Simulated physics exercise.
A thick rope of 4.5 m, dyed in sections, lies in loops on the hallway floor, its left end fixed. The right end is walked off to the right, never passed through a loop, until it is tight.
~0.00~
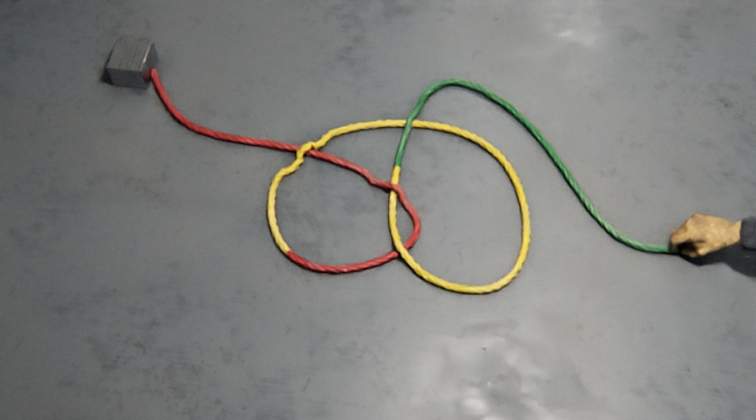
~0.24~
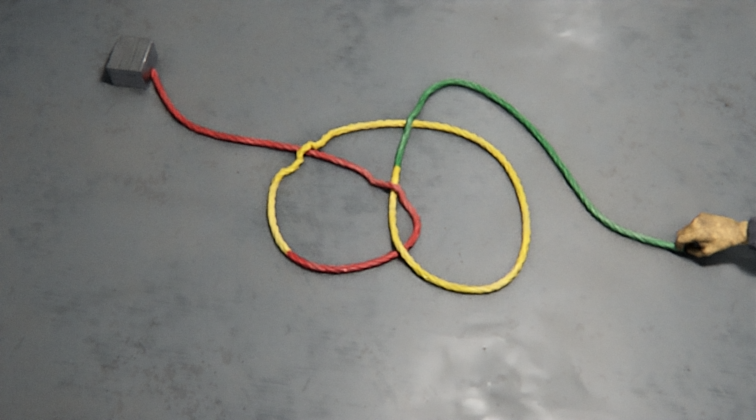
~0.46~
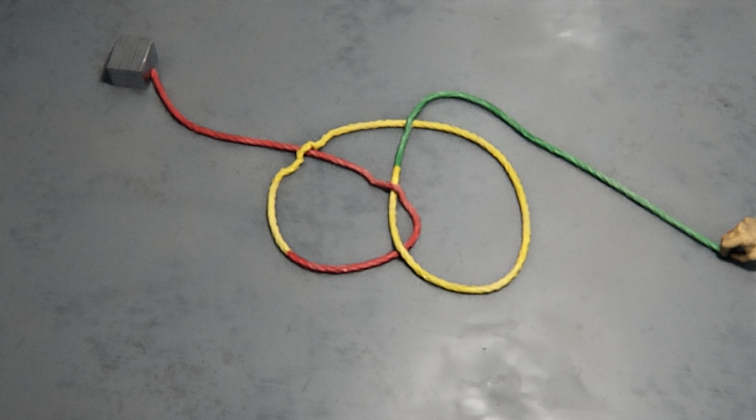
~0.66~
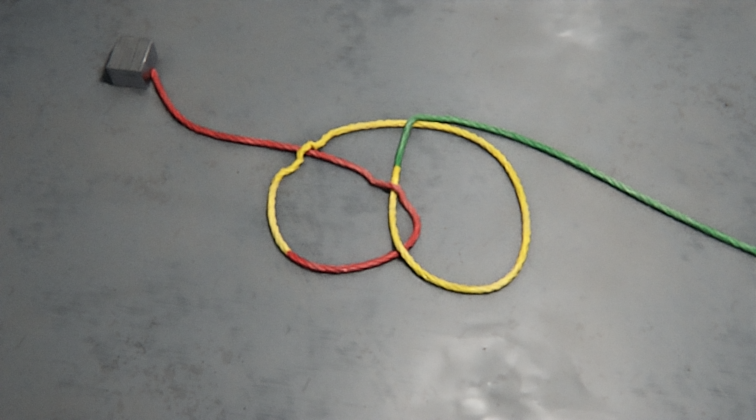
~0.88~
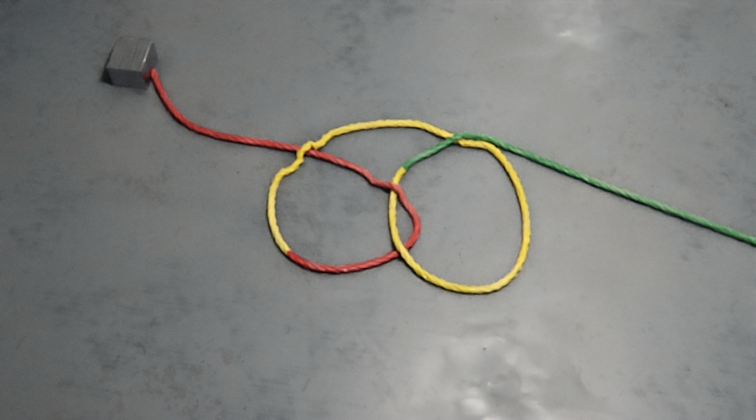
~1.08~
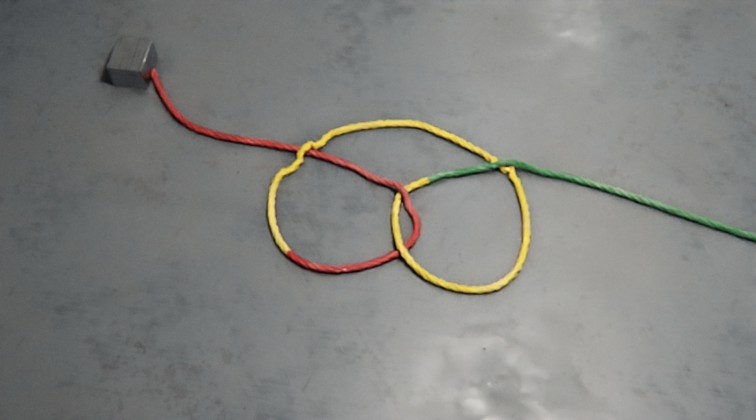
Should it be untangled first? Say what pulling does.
The rope tightens into a knot.
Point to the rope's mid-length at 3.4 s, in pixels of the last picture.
Around (601, 168).
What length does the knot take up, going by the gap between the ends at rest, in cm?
Some 65 cm.
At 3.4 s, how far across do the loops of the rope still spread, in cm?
Some 12 cm.
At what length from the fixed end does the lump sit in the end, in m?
Some 2.0 m along.
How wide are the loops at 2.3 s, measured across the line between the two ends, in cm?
Some 34 cm.
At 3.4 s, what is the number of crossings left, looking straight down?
The count is 6.
At 2.3 s, the ends are 2.7 m apart, loops still 35 cm across.
At 3.4 s, the ends are 3.4 m apart, loops still 11 cm across.
At 4.6 s, the ends are 3.8 m apart, loops still 7 cm across.
At 5.8 s, the ends are 3.8 m apart, loops still 7 cm across.
At 6.1 s, the ends are 3.8 m apart, loops still 7 cm across.
